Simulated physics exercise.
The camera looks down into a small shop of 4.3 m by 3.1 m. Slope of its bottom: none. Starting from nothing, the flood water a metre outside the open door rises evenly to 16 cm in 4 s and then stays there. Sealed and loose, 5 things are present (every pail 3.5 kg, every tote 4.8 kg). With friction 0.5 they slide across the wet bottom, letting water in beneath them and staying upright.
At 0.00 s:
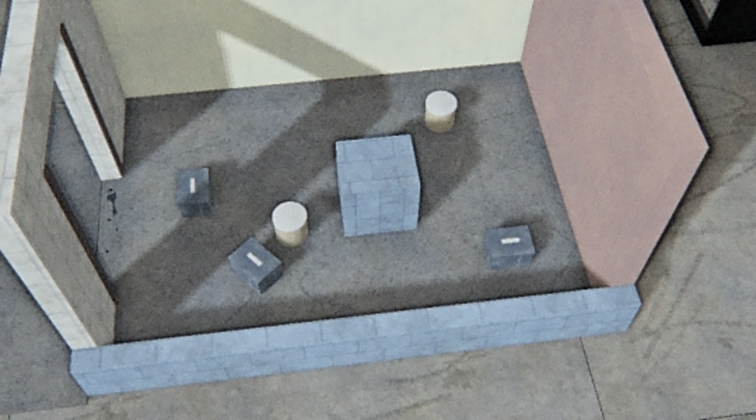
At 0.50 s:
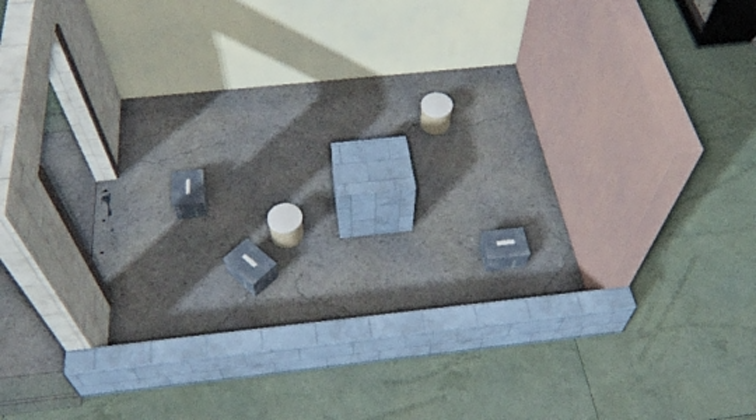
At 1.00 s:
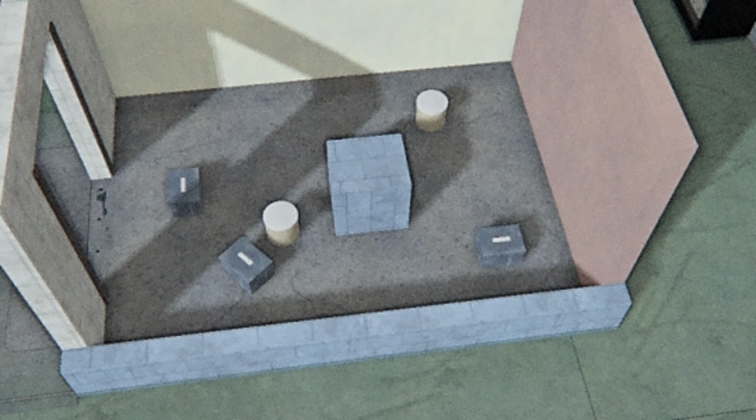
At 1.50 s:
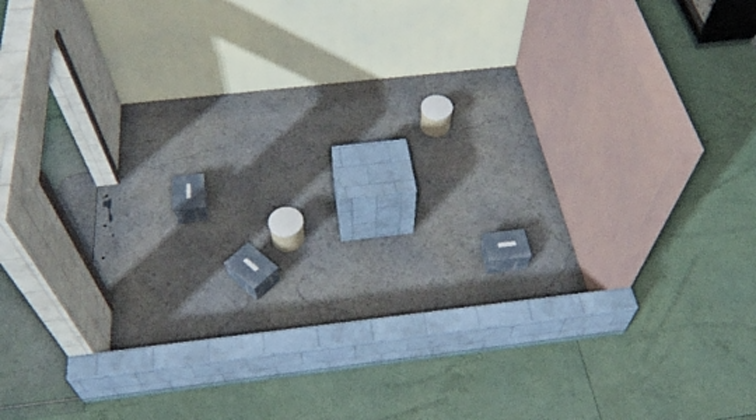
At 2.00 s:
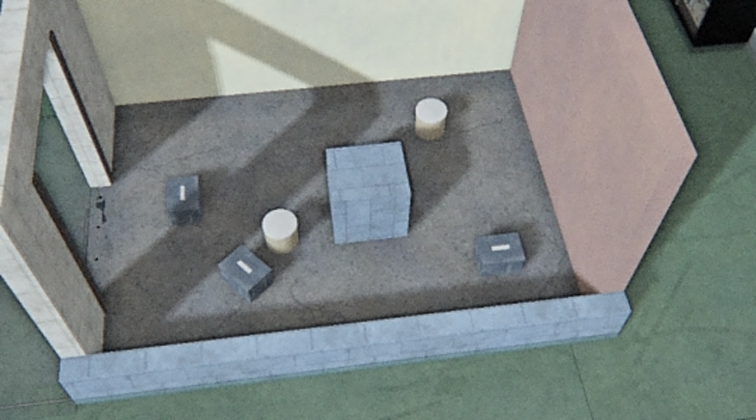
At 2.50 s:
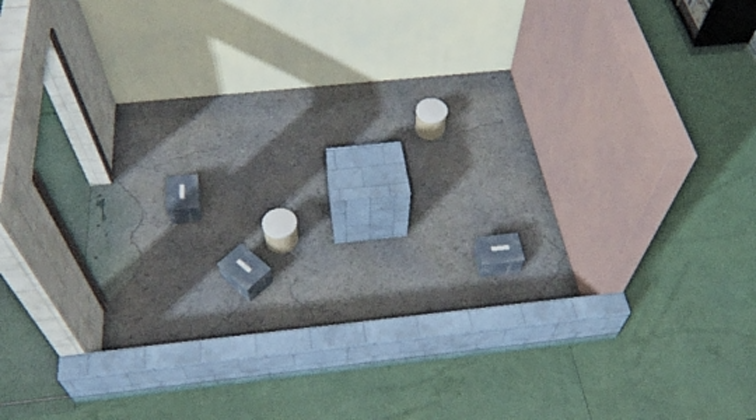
A small walled shop held a pale block, two pails and three dark totes, all staying put while greenish water spread around the outside, then began creeping in through the left doorway.
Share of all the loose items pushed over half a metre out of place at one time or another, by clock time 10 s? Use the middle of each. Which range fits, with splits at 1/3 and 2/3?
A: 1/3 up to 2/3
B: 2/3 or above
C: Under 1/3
B.
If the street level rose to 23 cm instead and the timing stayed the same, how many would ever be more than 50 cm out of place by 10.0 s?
It would come to 5 of them.
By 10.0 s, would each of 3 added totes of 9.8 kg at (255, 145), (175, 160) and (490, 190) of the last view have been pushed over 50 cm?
First stays within it, second stays within it, third stays within it.
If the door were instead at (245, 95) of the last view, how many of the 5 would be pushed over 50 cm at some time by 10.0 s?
The answer then is 3.
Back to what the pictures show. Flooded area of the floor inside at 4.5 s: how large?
4.5 m2.
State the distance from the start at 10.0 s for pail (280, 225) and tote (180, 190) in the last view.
250 cm and 300 cm respectively.
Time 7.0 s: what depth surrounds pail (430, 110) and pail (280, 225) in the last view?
3 and 6 cm.
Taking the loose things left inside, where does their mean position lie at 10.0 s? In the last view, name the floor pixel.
It works out to somewhere near (486, 181) on the floor.
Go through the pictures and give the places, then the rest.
In the first picture, a pail at (441, 103) rests on the ground; a tote at (193, 186) rests on the ground; water covers 0.0 m2; 0 of 5 have shifted.
In the second picture, a pail at (437, 105) rests on the ground; a tote at (188, 187) rests on the ground; water covers 0.0 m2; 0 of 5 have shifted.
In the third picture, a pail at (432, 102) rests on the ground; a tote at (183, 185), on the bottom; 0.0 m2 under water; 0 of 5 have shifted.
In the fourth picture, a pail at (437, 107), on the bottom; a tote at (189, 192), on the bottom; water covers 0.0 m2; 0 of 5 have shifted.
In the fifth picture, a pail at (432, 110), on the bottom; a tote at (183, 193) rests on the ground; 0.0 m2 under water; 0 of 5 have shifted.
In the sixth picture, a pail at (432, 110), on the bottom; a tote at (182, 192) rests on the ground; 0.3 m2 under water; 0 of 5 have shifted.
After 3.5 s 0 of 5 are over 50 cm from their spots; 0 afloat.
After 4.5 s 1 of 5 are over 50 cm from their spots; 0 afloat.
After 7.0 s 3 of 5 are over 50 cm from their spots; 3 afloat.
After 10.0 s 4 of 5 are over 50 cm from their spots, and 4 have been at some point; 5 afloat.
